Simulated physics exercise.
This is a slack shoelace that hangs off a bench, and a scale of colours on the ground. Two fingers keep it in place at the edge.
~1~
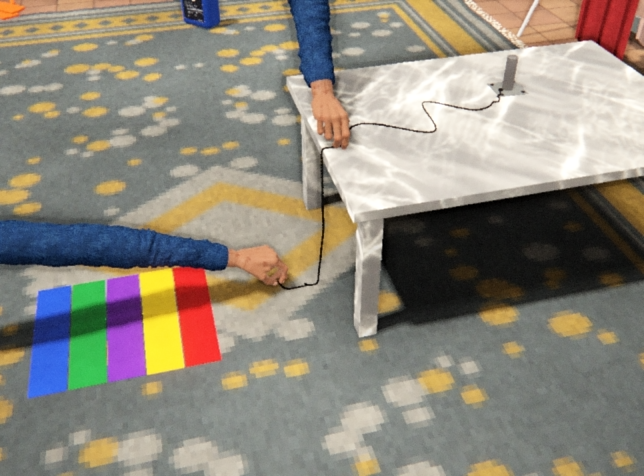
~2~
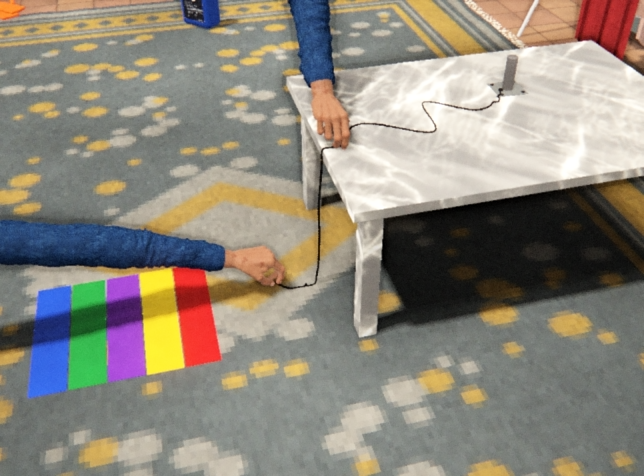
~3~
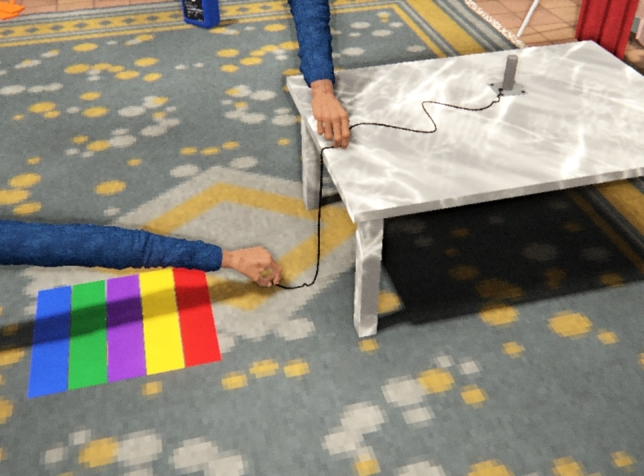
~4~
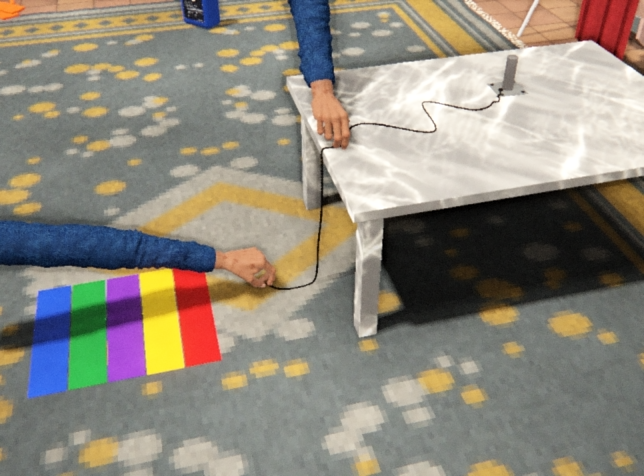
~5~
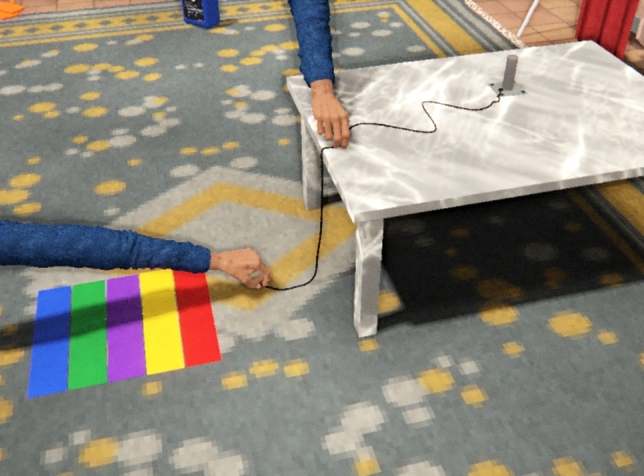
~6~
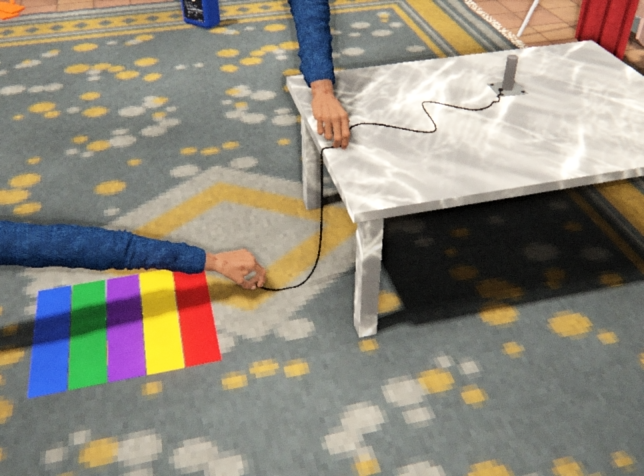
A hand slowly draws the end of a slack dark cord left beside coloured stripes.
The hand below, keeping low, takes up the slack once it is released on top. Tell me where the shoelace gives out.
It gives out over the blue strip.
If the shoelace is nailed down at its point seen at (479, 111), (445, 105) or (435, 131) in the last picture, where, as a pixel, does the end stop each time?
Taking them in turn, I'd expect around (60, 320), (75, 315) and finally (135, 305).
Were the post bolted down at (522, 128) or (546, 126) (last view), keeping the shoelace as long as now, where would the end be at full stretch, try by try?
Try by try, about (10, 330) and (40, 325).
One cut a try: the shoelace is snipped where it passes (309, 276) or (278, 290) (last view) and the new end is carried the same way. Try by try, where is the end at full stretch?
Estimated pixels: (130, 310) then (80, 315).
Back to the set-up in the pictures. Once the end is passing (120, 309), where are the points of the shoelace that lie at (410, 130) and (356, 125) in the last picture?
They move to (333, 136) and (308, 177) respectively.
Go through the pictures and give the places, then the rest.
The first picture shows end (278, 281); red (200, 344); yellow (164, 351); purple (127, 358); green (88, 365); blue (49, 373).
The second picture shows end (275, 282); shoelace through (492, 104) (422, 104) (405, 129) (344, 140) (319, 199) (318, 266).
The third picture shows end (272, 282).
The fourth picture shows end (266, 283); shoelace through (492, 104) (422, 104) (405, 129) (344, 140) (322, 199) (317, 266).
The fifth picture shows end (261, 284).
The sixth picture shows end (256, 285); shoelace through (492, 104) (422, 104) (405, 129) (344, 140) (322, 199) (315, 267).
Soon after, end near (120, 309); over purple.
Then, end near (73, 318); over green.
At full stretch, end near (44, 323); over blue. Over blue.
